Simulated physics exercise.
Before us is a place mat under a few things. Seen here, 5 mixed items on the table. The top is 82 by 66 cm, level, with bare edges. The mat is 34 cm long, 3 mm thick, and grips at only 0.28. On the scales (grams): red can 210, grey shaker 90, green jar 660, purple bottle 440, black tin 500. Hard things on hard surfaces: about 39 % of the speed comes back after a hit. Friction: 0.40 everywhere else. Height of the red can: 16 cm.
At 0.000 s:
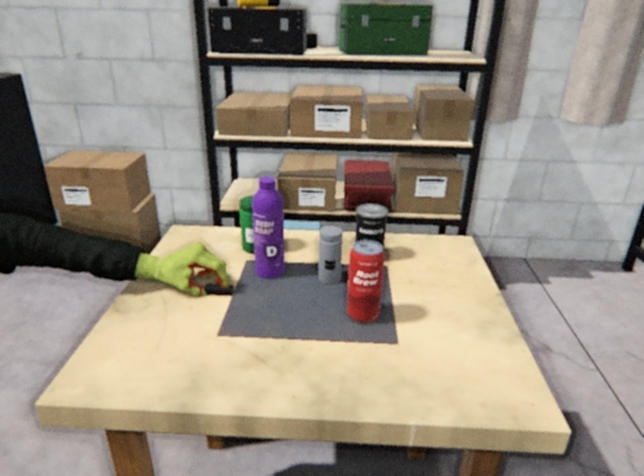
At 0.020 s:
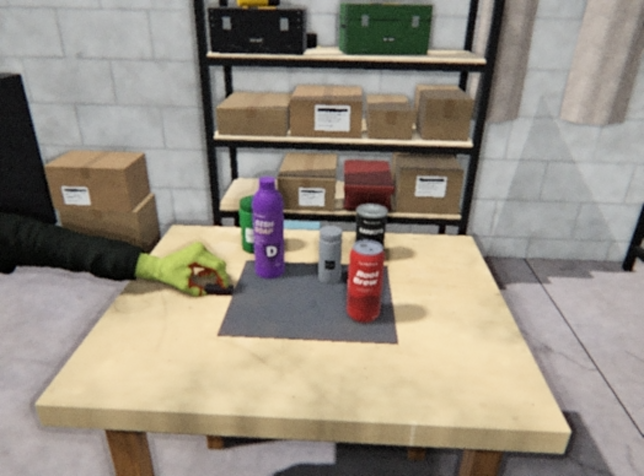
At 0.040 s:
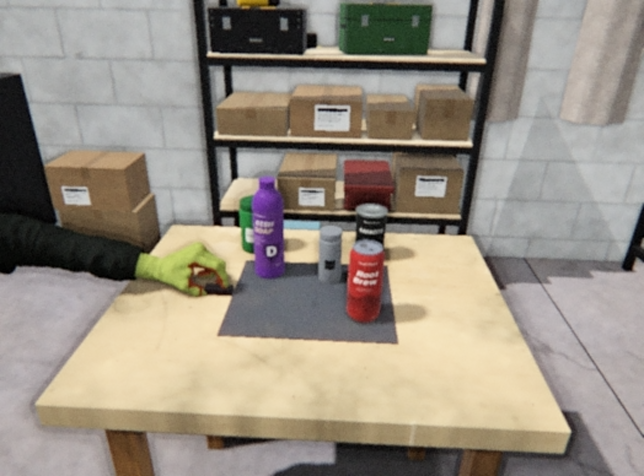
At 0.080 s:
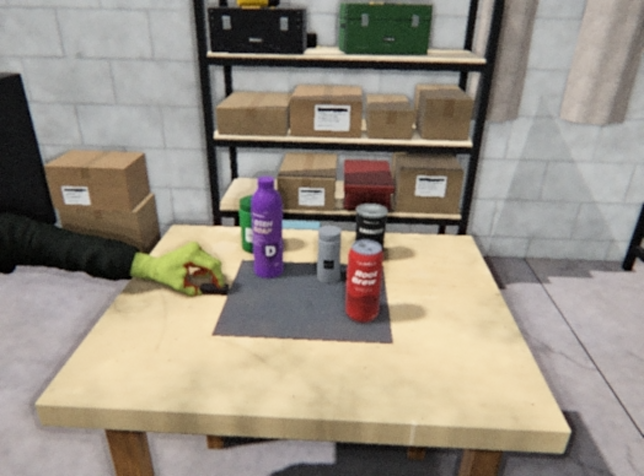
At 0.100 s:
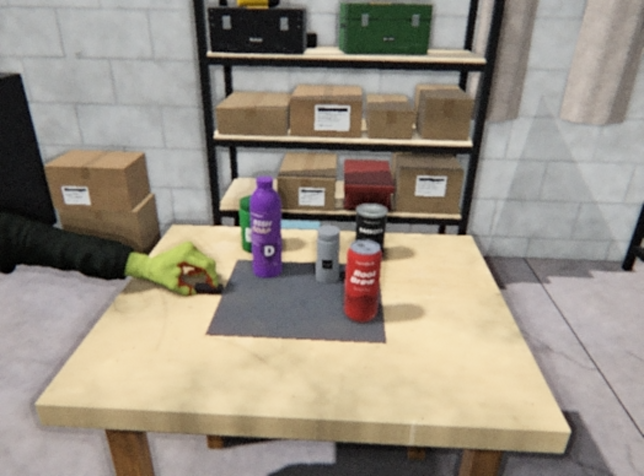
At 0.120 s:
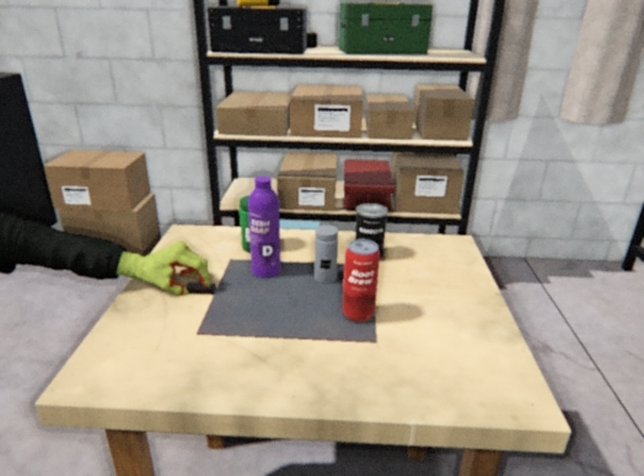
A gloved yellow-green hand grips the left edge of a dark grey mat on a pale wooden table, seen from slightly above in a storeroom with loaded shelves. A purple bottle, grey shaker and red can stand on or by the mat, with a green jar and black tin behind. After staying still, the hand slowly draws the mat slightly left, the objects barely shifting, the camera fixed.
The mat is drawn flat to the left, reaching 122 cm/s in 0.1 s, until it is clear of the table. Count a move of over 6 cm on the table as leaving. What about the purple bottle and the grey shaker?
The purple bottle leaves its spot and the grey shaker leaves its spot.
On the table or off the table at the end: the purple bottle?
The purple bottle finishes off the table.
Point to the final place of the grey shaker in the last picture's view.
Around (238, 266).
By 0.42 s, 40 cm of pull; grey shaker tilted 28° near (273, 251); purple bottle 20 cm from its spot near (179, 224); red can 4 cm from its spot.
By 0.62 s, 65 cm of pull; purple bottle now off the table; grey shaker on its side near (244, 264); red can 4 cm from its spot.
When it is over (1.5 s), off the table, purple bottle; lying over on the table, grey shaker; the other 3 within 6 cm of the start. End places, in pixels of the last picture, grey shaker near (238, 265).
